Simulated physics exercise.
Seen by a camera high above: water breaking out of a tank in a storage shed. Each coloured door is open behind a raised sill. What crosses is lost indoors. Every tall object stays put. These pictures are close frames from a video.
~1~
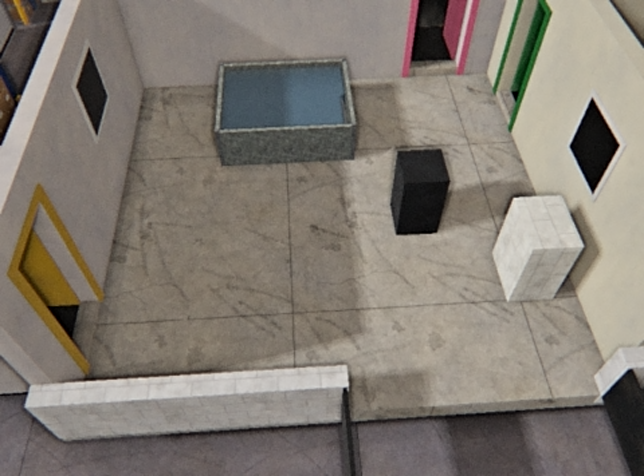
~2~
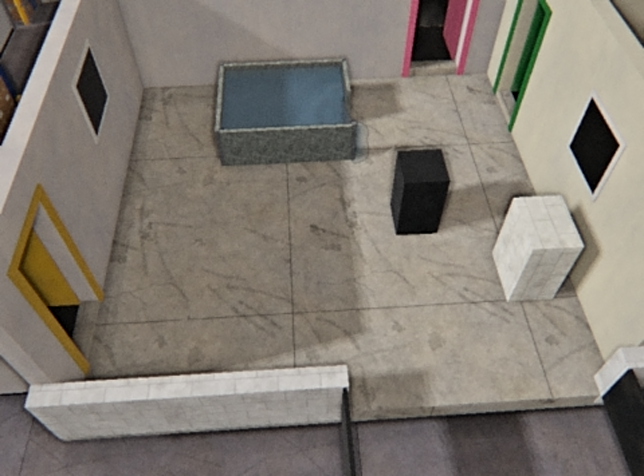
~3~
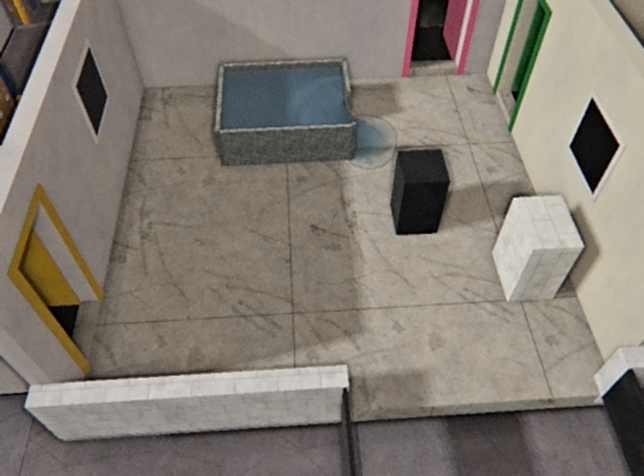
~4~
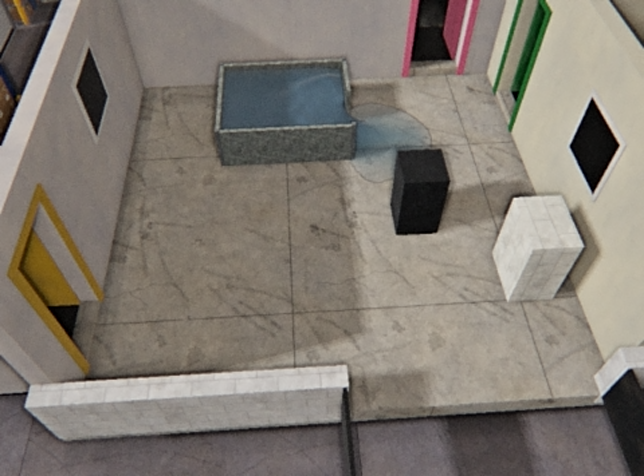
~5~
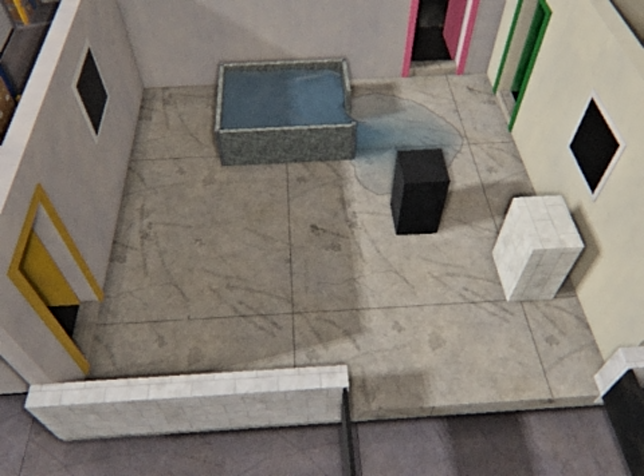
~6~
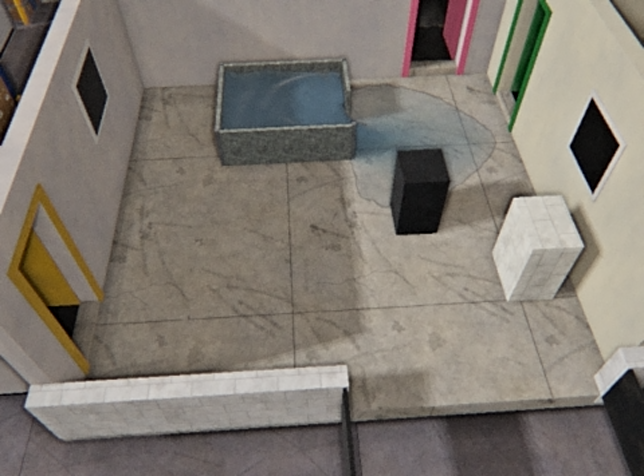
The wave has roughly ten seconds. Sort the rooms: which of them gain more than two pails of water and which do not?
The pink door gains no more; the green door gains more; the yellow door gains no more.
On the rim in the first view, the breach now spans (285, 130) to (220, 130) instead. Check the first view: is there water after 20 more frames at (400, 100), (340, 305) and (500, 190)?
Sequence of results: Missed by the flood, reached by the flood, missed by the flood.
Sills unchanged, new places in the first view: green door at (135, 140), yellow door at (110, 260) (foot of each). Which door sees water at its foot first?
Answer: The pink door.
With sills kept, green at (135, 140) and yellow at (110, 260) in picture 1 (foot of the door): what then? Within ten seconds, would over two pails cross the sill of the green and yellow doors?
Note: Green falls short; yellow falls short.
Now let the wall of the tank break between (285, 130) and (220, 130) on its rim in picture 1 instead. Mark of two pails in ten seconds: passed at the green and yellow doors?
My reading: The green one takes less; the yellow one goes over.
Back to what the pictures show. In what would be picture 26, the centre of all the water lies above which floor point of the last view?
Roughly at (373, 146).
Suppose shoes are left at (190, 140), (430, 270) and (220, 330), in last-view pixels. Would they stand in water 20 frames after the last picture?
First spot not wet, second inundated, third not wet.
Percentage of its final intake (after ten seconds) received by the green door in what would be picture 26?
Near 70 %, I'd say.
A moment on, water covers 25 % of the floor; the pink door wet at the sill, nothing in, the green door under two buckets in, the yellow door not reached.
Next, water covers 25 % of the floor; the pink door wet at the sill, nothing in, the green door over two buckets in, the yellow door not reached.
Then, water covers 30 % of the floor; the pink door wet at the sill, nothing in, the green door far over two buckets in, the yellow door not reached.
Later, water covers 50 % of the floor; the pink door wet at the sill, nothing in, the green door far over two buckets in, the yellow door not reached.
In the end, water covers 75 % of the floor; the pink door wet at the sill, nothing in, the green door far over two buckets in, the yellow door wet at the sill, nothing in.
